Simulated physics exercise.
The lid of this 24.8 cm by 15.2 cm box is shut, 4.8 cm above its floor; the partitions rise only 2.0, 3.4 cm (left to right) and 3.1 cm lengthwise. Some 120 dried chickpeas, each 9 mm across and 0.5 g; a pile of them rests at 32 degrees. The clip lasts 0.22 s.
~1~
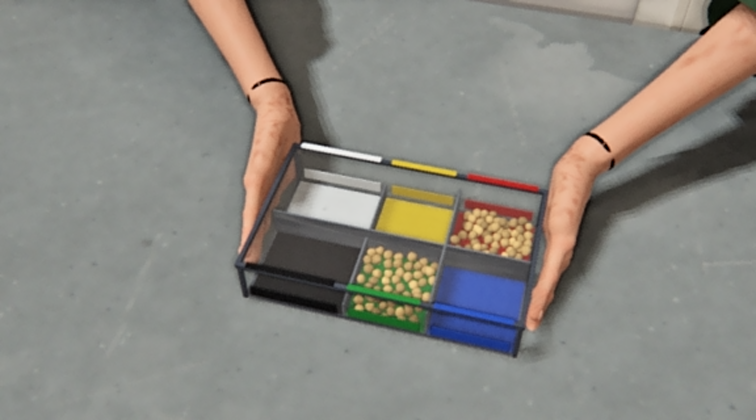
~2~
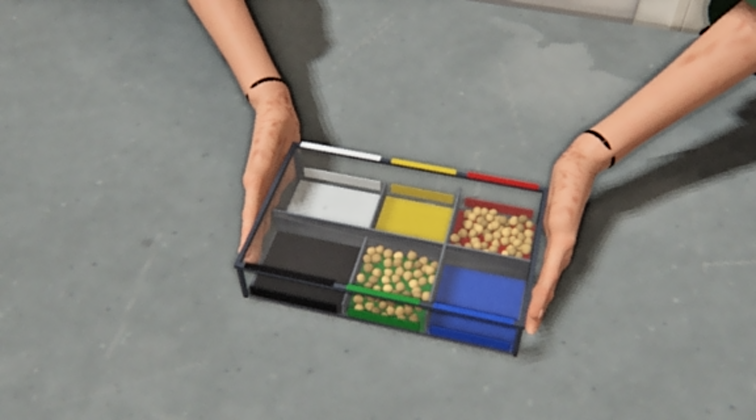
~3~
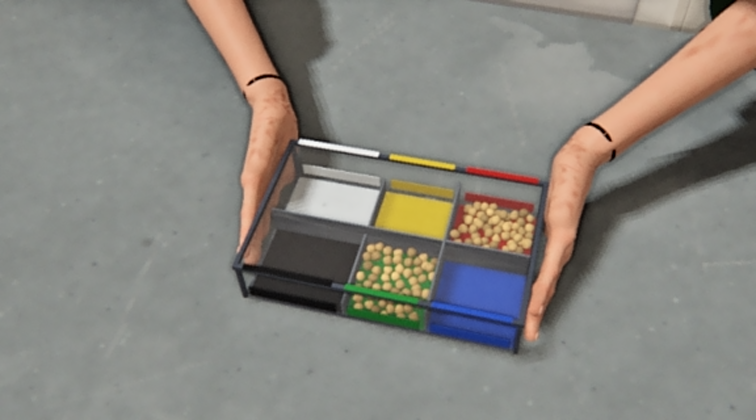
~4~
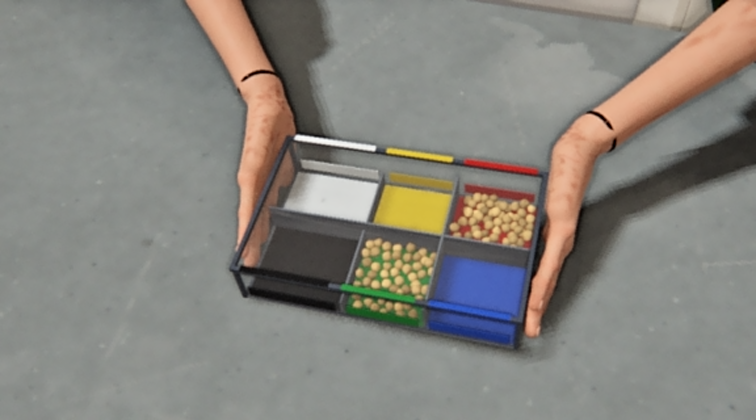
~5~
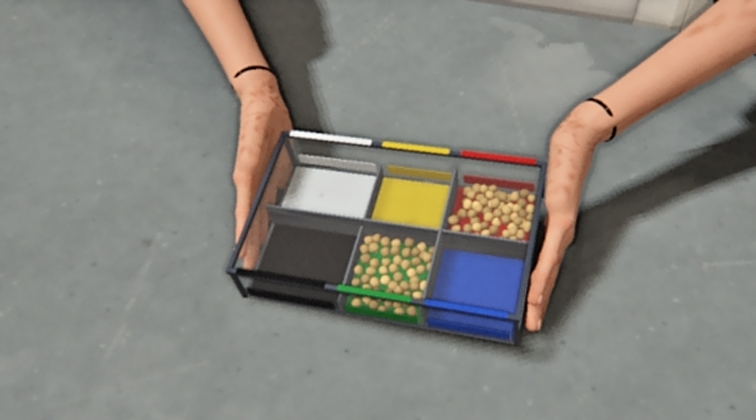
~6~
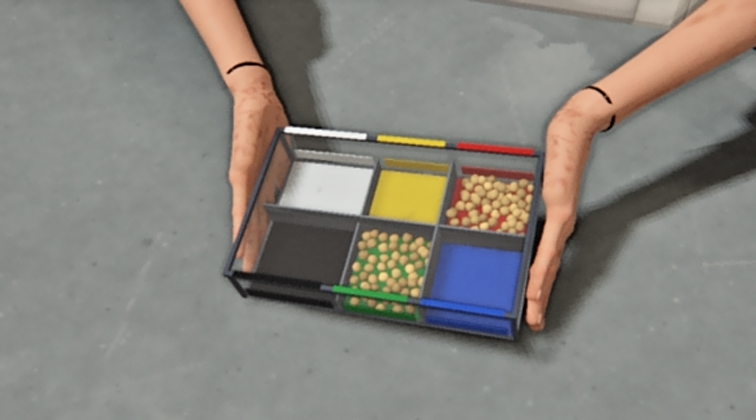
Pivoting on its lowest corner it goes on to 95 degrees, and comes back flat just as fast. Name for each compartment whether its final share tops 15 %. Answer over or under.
Red: Over, blue: Under, green: Over, yellow: Under, white: Under, black: Over.
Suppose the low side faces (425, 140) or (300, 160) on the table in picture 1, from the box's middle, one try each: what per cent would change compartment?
Some 25 and 50 per cent.
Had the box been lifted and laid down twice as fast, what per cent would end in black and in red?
Black 35; red 30.
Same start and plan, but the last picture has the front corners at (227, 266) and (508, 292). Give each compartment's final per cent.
Red 35, blue 0, green 10, yellow 0, white 0, black 50.
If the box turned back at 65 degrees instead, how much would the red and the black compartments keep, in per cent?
In that case red 50; black 0.
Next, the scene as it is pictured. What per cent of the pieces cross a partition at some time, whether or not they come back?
About 55 per cent.
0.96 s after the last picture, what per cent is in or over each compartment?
Red 50, blue 0, green 45, yellow 0, white 0, black 5.
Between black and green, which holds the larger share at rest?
The black one has more.
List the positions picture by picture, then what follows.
The first picture shows box tilt 0 degrees, front corners at (241, 264) and (521, 324); red 55 %, green 45 %.
The second picture shows box tilt 1 degrees, front corners at (240, 264) and (521, 324).
The third picture shows box tilt 3 degrees, front corners at (238, 265) and (520, 322).
The fourth picture shows box tilt 6 degrees, front corners at (235, 267) and (518, 319), lowest corner left front.
The fifth picture shows box tilt 10 degrees, front corners at (232, 270) and (516, 316), lowest corner left front.
The sixth picture shows box tilt 14 degrees, front corners at (229, 272) and (512, 314), lowest corner left front; red 55 %, green 45 %.
Then, 0.96 s after the last picture, tilt 95 degrees; red 50 %, green 45 %, black 5 %.
Then, 1.59 s after the last picture, tilt 43 degrees; red 30 %, blue 5 %, green 25 %, black 40 %.
Then, 2.27 s after the last picture, tilt 0 degrees; red 25 %, blue 10 %, green 25 %, black 40 %.
In the end, red 25 %, blue 10 %, green 25 %, yellow 0 %, white 0 %, black 40 %.
